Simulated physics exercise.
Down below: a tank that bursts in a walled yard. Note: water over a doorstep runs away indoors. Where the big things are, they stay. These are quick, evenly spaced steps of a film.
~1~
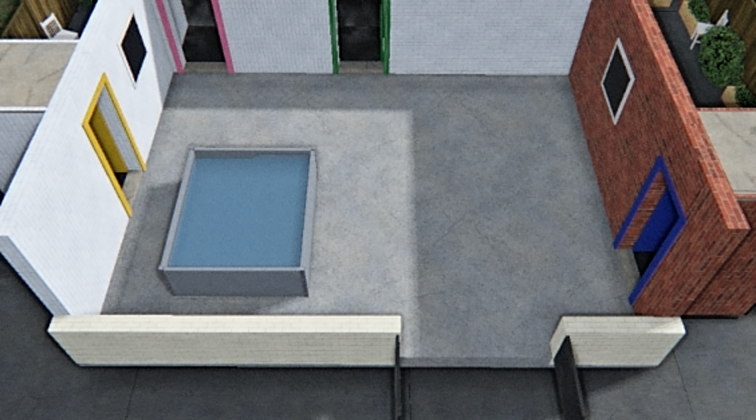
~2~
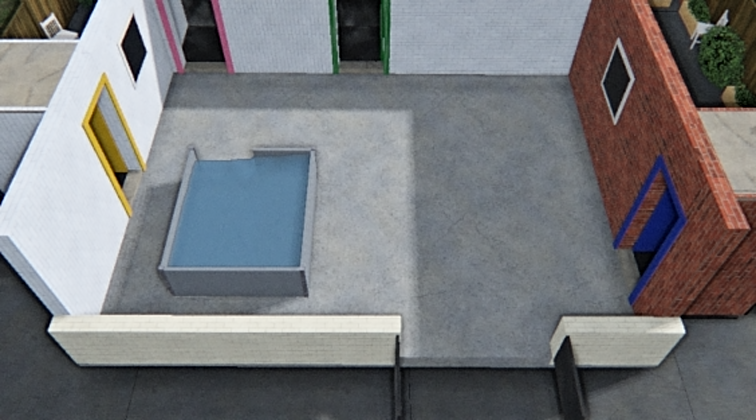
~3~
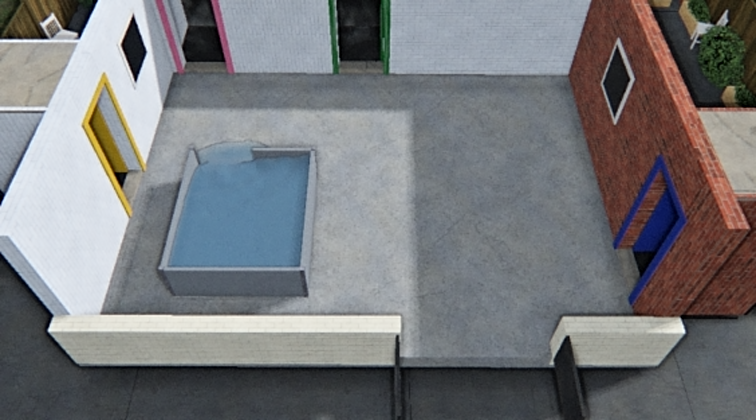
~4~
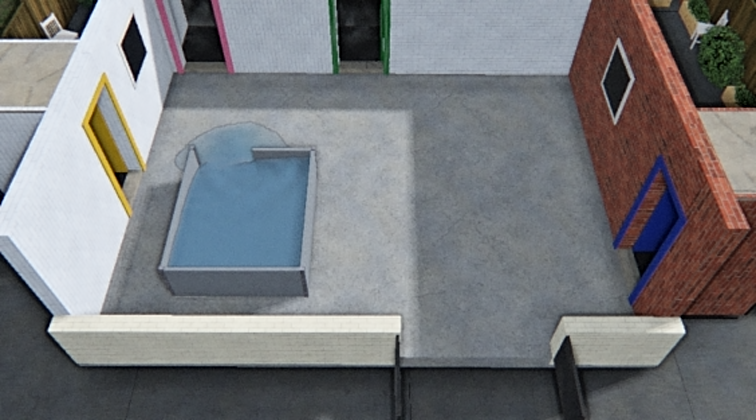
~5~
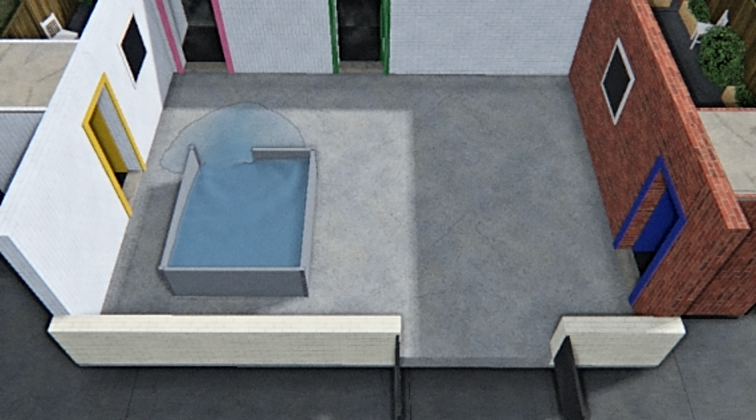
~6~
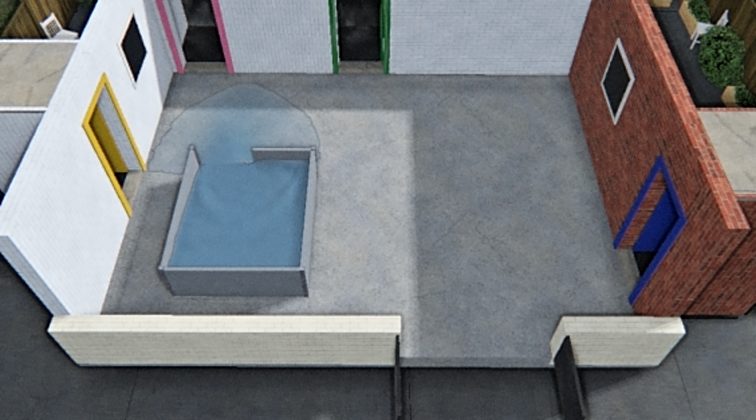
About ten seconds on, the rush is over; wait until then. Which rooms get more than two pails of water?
As I see it, blue door: Inside the limit, pink door: Past the limit, green door: Inside the limit, yellow door: Inside the limit.
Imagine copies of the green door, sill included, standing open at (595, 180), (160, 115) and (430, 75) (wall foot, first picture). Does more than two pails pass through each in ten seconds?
First stays short of it, second crosses the line, third stays short of it.
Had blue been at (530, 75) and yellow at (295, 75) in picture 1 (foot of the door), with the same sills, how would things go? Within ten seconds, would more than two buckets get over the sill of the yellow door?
As I see it, the yellow door comes in higher.
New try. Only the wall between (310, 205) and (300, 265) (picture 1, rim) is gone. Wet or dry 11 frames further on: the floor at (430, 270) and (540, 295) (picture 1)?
One after the other: Under water, covered.
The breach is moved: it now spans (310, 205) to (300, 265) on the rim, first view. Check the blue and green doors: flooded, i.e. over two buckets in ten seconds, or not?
I'd say the blue one crosses the line and the green one stays shy of the line.
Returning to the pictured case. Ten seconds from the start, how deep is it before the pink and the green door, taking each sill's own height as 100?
About 120 and 40 %.
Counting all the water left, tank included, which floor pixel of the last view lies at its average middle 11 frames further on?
Point: (245, 187).
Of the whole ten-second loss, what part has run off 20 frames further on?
Estimate: 60 %.
A moment on, water covers 20 % of the floor; the blue door not reached, the pink door under two buckets in, the green door not reached, the yellow door not reached.
Next, water covers 20 % of the floor; the blue door not reached, the pink door far over two buckets in, the green door wet at the sill, nothing in, the yellow door wet at the sill, nothing in.
Then, water covers 35 % of the floor; the blue door not reached, the pink door far over two buckets in, the green door wet at the sill, nothing in, the yellow door wet at the sill, nothing in.
Later, water covers 60 % of the floor; the blue door not reached, the pink door far over two buckets in, the green door wet at the sill, nothing in, the yellow door wet at the sill, nothing in.
In the end, water covers 80 % of the floor; the blue door under two buckets in, the pink door far over two buckets in, the green door wet at the sill, nothing in, the yellow door wet at the sill, nothing in.
